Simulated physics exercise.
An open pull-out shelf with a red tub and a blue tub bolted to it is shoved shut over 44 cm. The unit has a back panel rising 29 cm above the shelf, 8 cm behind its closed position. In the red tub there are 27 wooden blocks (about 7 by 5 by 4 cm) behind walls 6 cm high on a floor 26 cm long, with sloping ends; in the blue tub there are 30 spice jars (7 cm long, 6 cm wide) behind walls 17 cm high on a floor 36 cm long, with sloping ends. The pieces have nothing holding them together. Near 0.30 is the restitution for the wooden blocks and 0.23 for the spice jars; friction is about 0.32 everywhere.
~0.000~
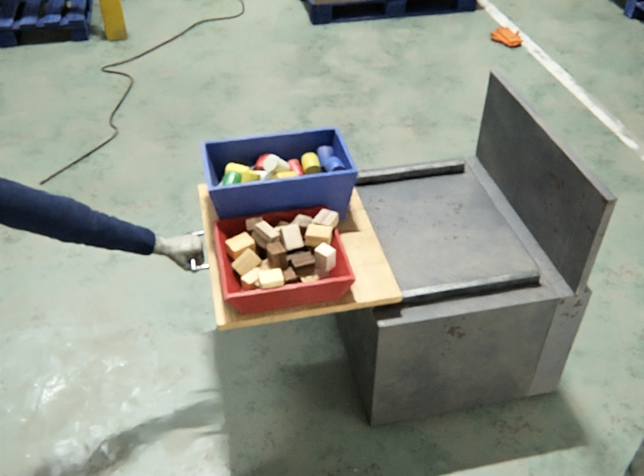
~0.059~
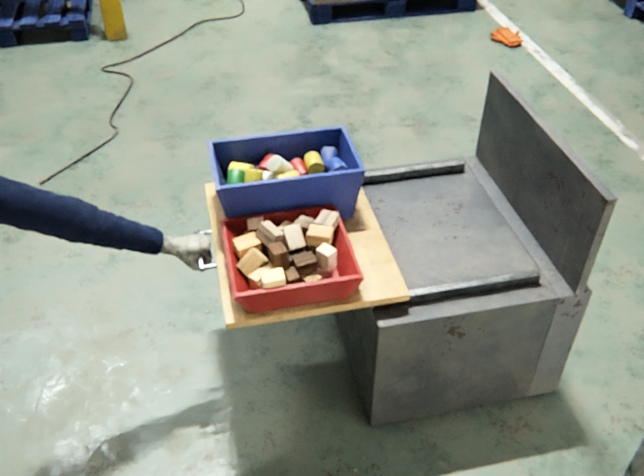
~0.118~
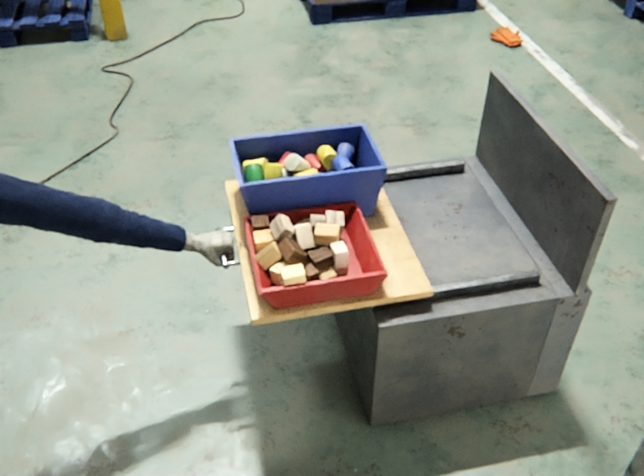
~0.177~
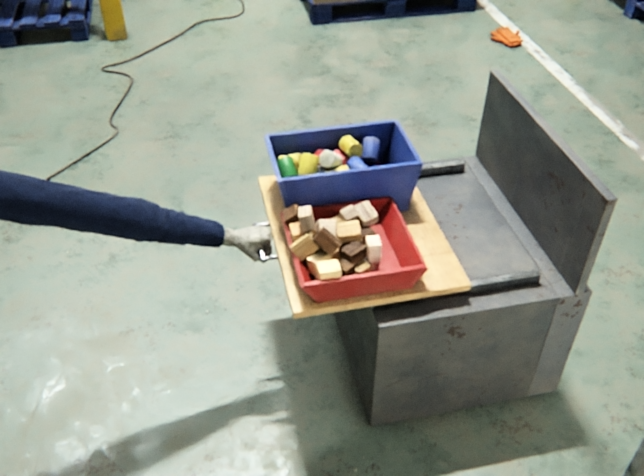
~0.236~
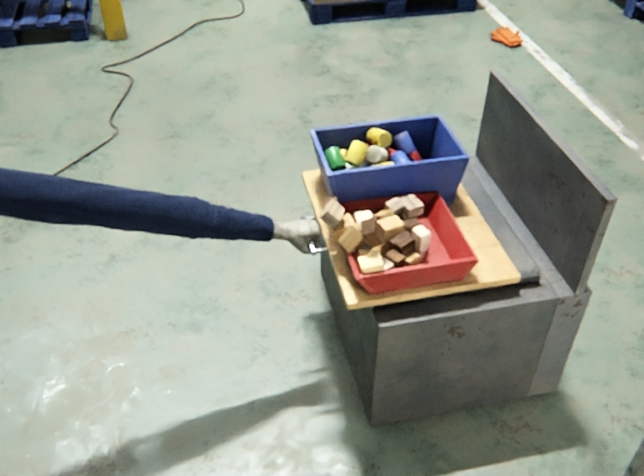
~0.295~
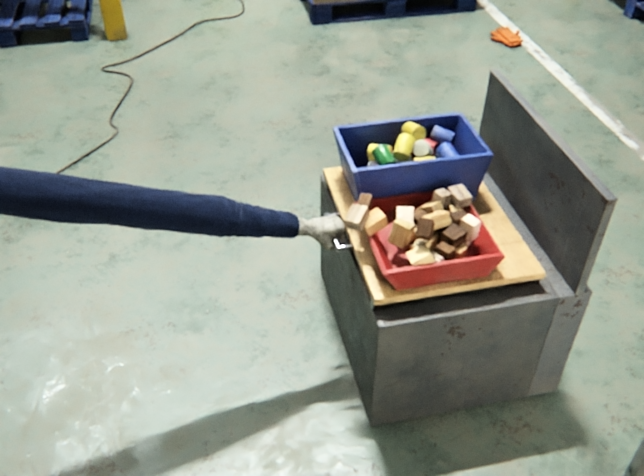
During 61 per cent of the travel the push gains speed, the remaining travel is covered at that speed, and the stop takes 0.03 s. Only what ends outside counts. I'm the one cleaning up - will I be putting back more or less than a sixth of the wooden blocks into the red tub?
You will put back more than a sixth of them.
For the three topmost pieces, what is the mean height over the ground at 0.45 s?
Mean height: Near 78 cm.
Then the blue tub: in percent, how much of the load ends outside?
Blue tub: 5%.
After 0.33 s, the red tub is down by 2 of 27 and the blue tub has all 30.
After 0.45 s, the red tub is down by 8 of 27 and the blue tub has all 30.
After 0.67 s, the red tub is down by 9 of 27 and the blue tub is down by 1 of 30.
Outcome (at 1.10 s), the red tub is down by 9 of 27 and the blue tub is down by 1 of 30. Asked share, 9 of 27, 33 per cent.
